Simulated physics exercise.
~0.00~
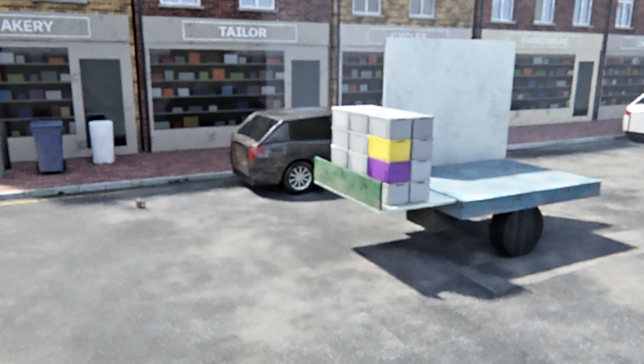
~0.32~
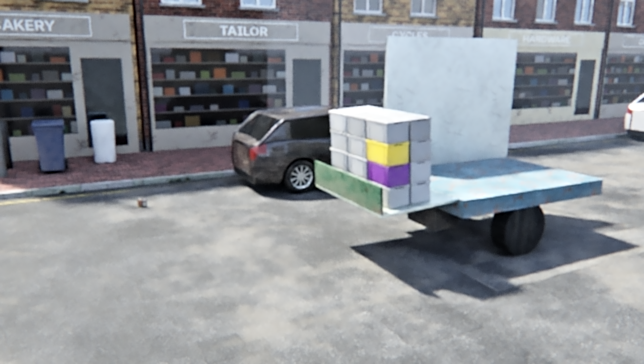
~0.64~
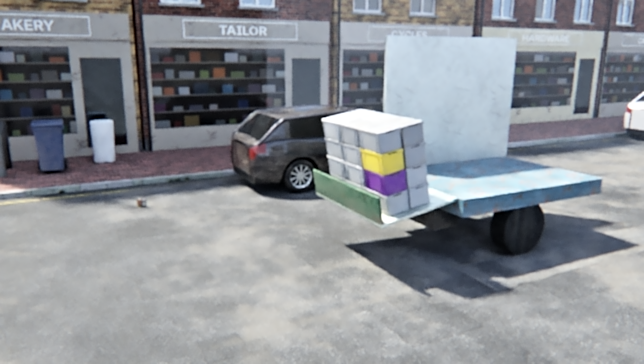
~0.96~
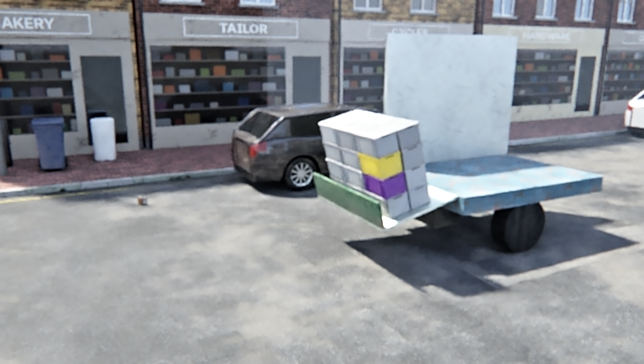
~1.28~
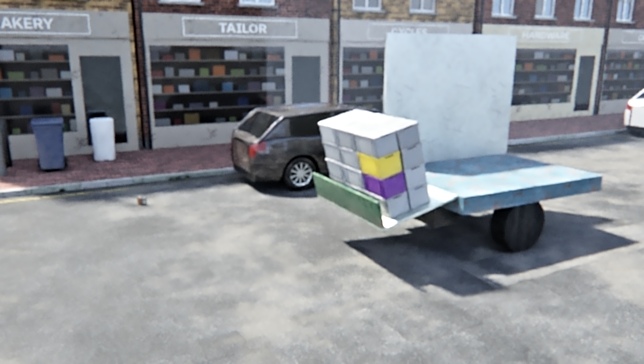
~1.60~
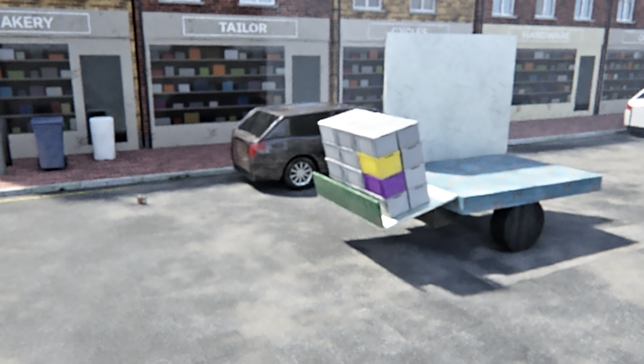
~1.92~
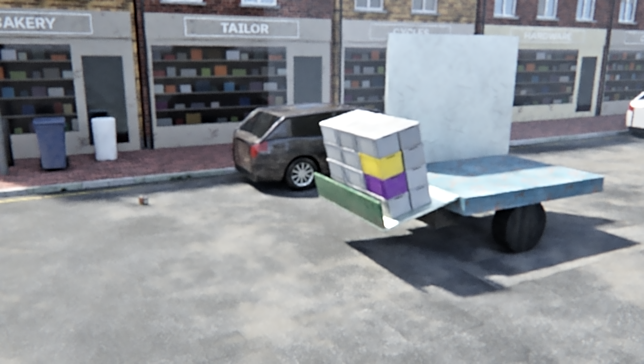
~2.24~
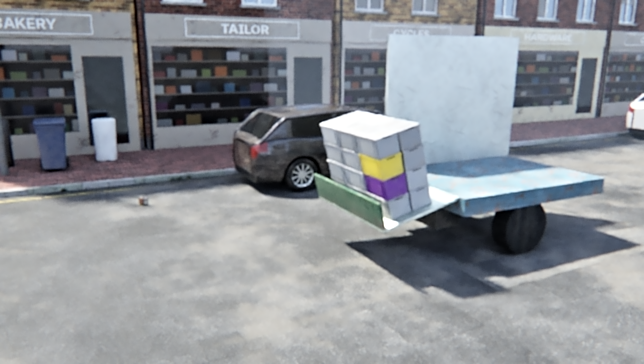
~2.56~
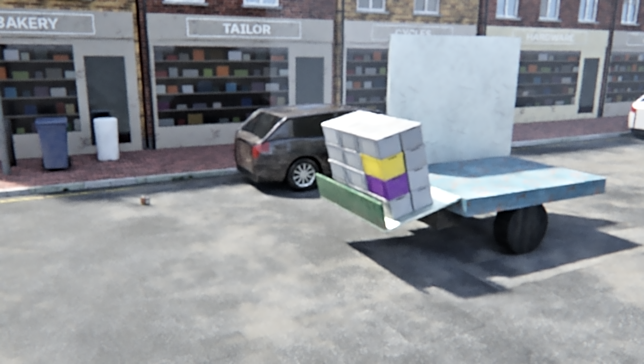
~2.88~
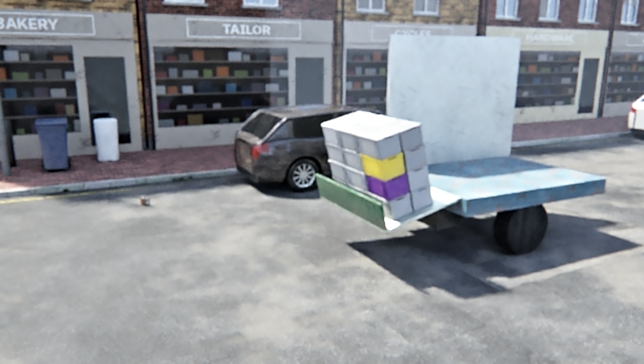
A block of stacked pale grey totes, with one yellow and one purple tote on the near side, sits on the lowered-edge platform at the left end of a blue flatbed in a street. The slightly swaying view looks across grey tarmac toward brick shops, including a tailor, with a dark car parked behind the stack and bins at the left. The platform, edged by a green board, starts to dip down to the left. The totes lean over with it as one block, keeping together. The tilt then stops, and the whole stack stays aboard, slanted and still.
